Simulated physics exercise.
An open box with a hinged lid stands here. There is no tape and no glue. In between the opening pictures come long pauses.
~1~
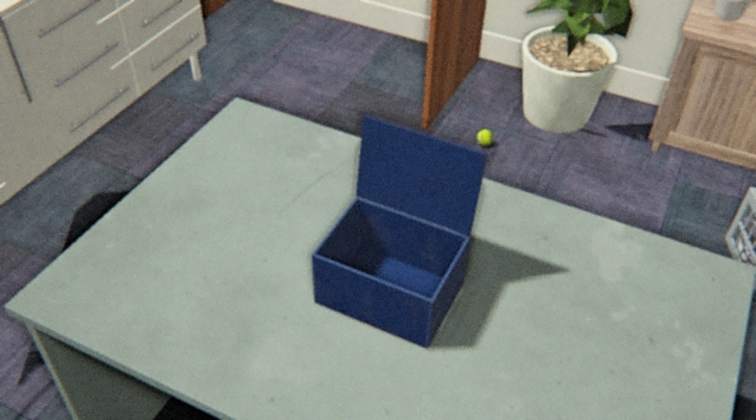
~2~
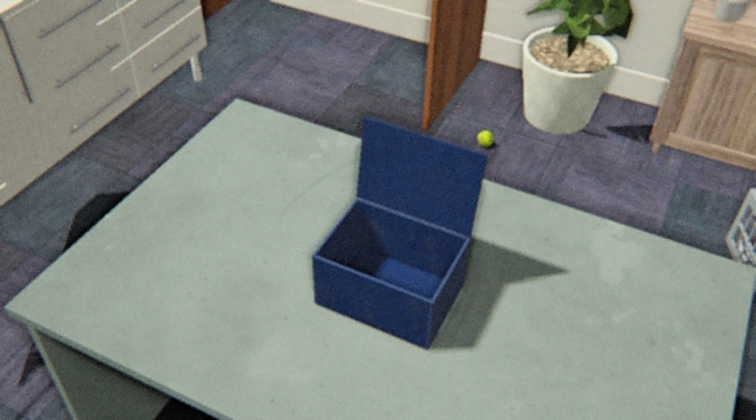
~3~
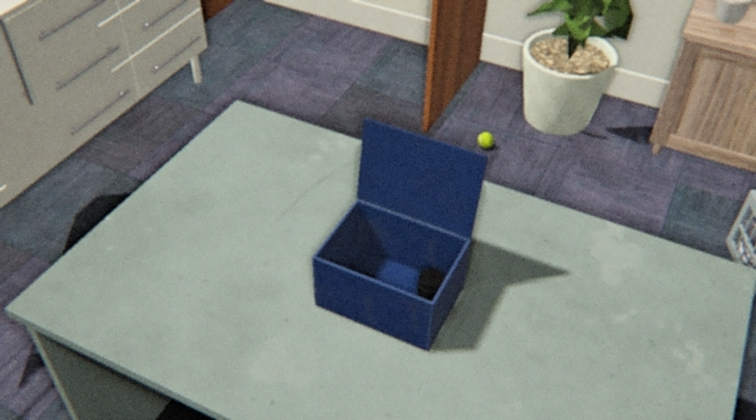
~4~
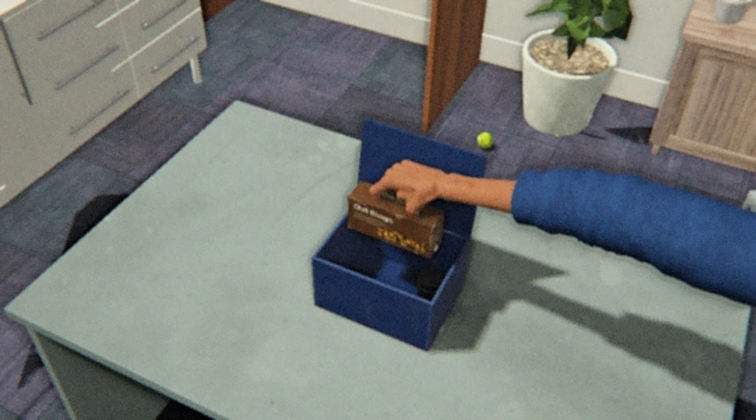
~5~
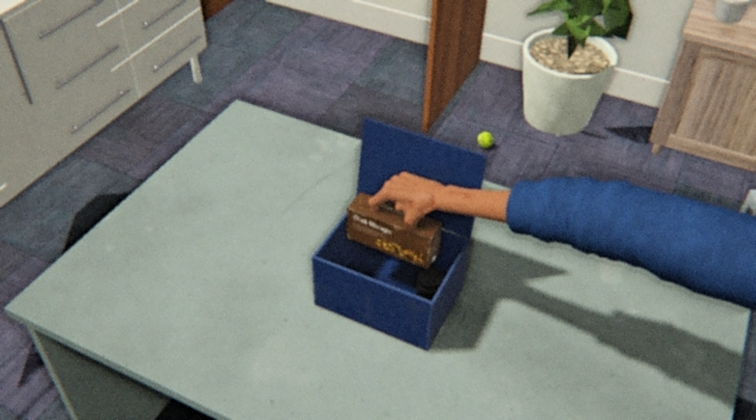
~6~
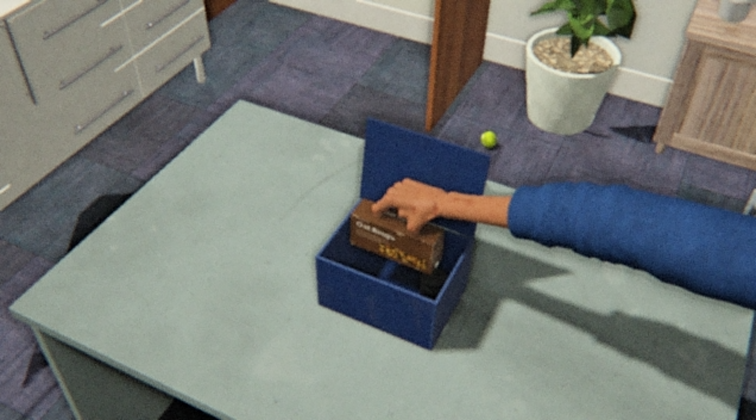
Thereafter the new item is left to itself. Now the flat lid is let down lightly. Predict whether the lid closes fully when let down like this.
Most likely the lid will meet the rim.
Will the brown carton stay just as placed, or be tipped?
Simply put, it gets tilted.
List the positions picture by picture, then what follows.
In the first frame, the last thing is not in view yet.
In the second frame, the last thing is not in view yet.
In the third frame, the last thing is not in view yet.
The fourth frame shows on its way; brown carton (395, 220).
The fifth frame shows on its way; brown carton (393, 230).
The sixth frame shows put in, still held; brown carton (397, 236).
Then, 0.80 s after the last picture, lid starting down; brown carton tipped 50° from how it was near (401, 253); black shaker tipped 5° from how it was.
Then, 1.60 s after the last picture, lid 59° above the rim; brown carton tipped 59° from how it was near (411, 262); black shaker tipped 21° from how it was.
Then, 1.80 s after the last picture, lid 42° above the rim; brown carton on its side near (416, 277); black shaker tipped 5° from how it was.
Then, 2.10 s after the last picture, lid 10° above the rim; brown carton on its side near (416, 277); black shaker slid a little.
At rest, lid shut; tipped over in the box, brown carton; black shaker in place. Seen from the same camera at the end, brown carton near (416, 277).
